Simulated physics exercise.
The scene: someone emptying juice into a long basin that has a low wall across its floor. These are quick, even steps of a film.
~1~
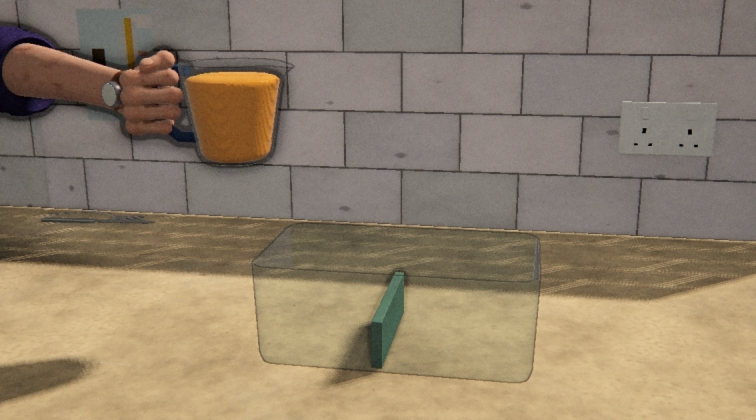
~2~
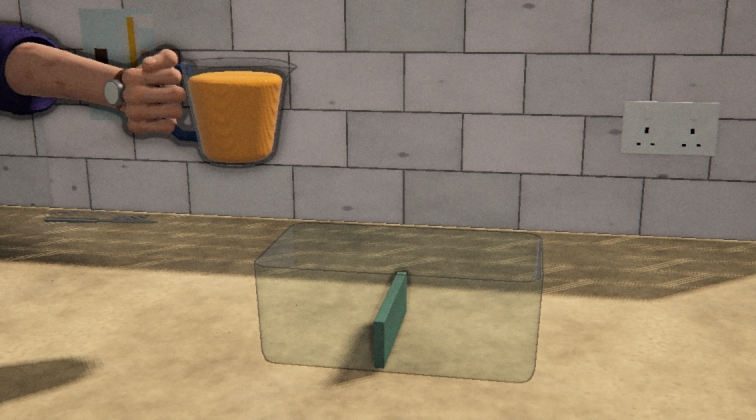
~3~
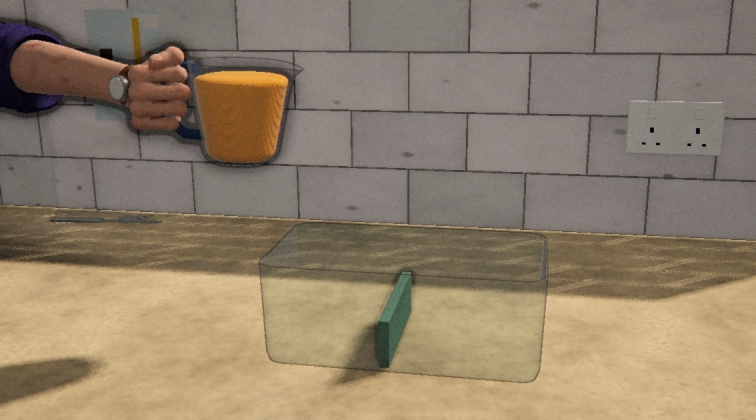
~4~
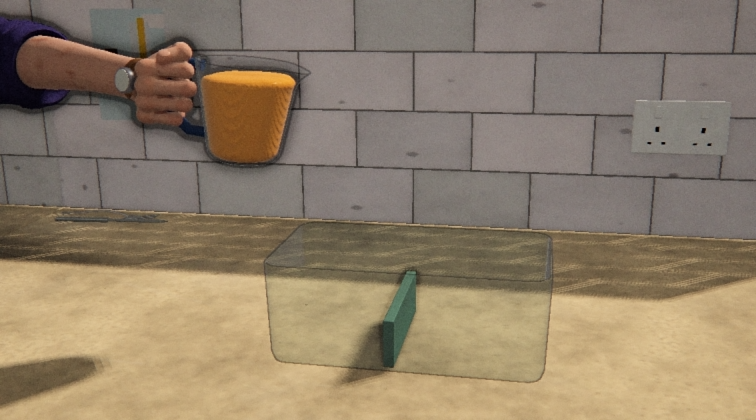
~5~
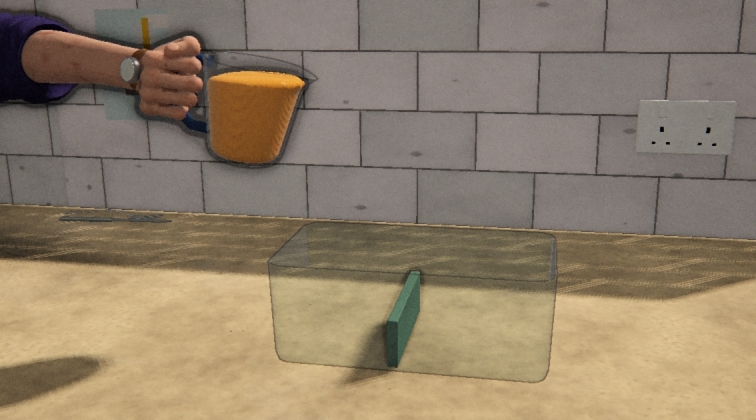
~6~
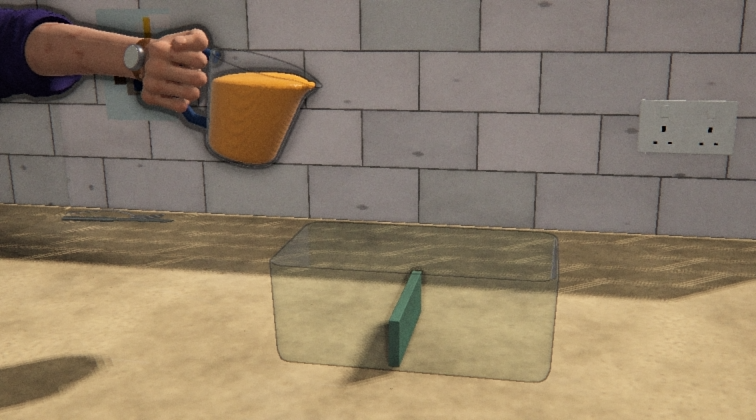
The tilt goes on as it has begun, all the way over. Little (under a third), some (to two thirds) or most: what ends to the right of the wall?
It comes to under a third.
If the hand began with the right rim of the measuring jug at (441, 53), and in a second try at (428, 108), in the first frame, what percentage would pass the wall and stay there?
In turn 85 and 95 in a hundred.
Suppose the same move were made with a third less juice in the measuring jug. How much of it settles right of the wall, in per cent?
Near 5 %.
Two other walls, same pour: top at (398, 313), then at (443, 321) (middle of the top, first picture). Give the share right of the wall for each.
Near 10 % and 15 %.
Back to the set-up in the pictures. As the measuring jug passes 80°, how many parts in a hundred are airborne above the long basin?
Some 25 per cent.
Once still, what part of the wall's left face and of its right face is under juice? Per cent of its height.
Left: 50 %. Right: 0 %.
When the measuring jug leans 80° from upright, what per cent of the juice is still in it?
Close to 55 per cent.
A moment on, the measuring jug is tipped on its side and 57 per cent is still to pour, 17 is left of the wall and 0 right of it.
Next, the measuring jug is tipped right over and 4 per cent is still to pour, 84 is left of the wall and 1 right of it.
Then the measuring jug is tipped right over and 0 per cent is still to pour, 92 is left of the wall and 4 right of it.
Later the measuring jug is tipped right over and 0 per cent is still to pour, 92 is left of the wall and 4 right of it.
At rest 92 per cent lies left of the wall, 4 right of it and 4 outside.
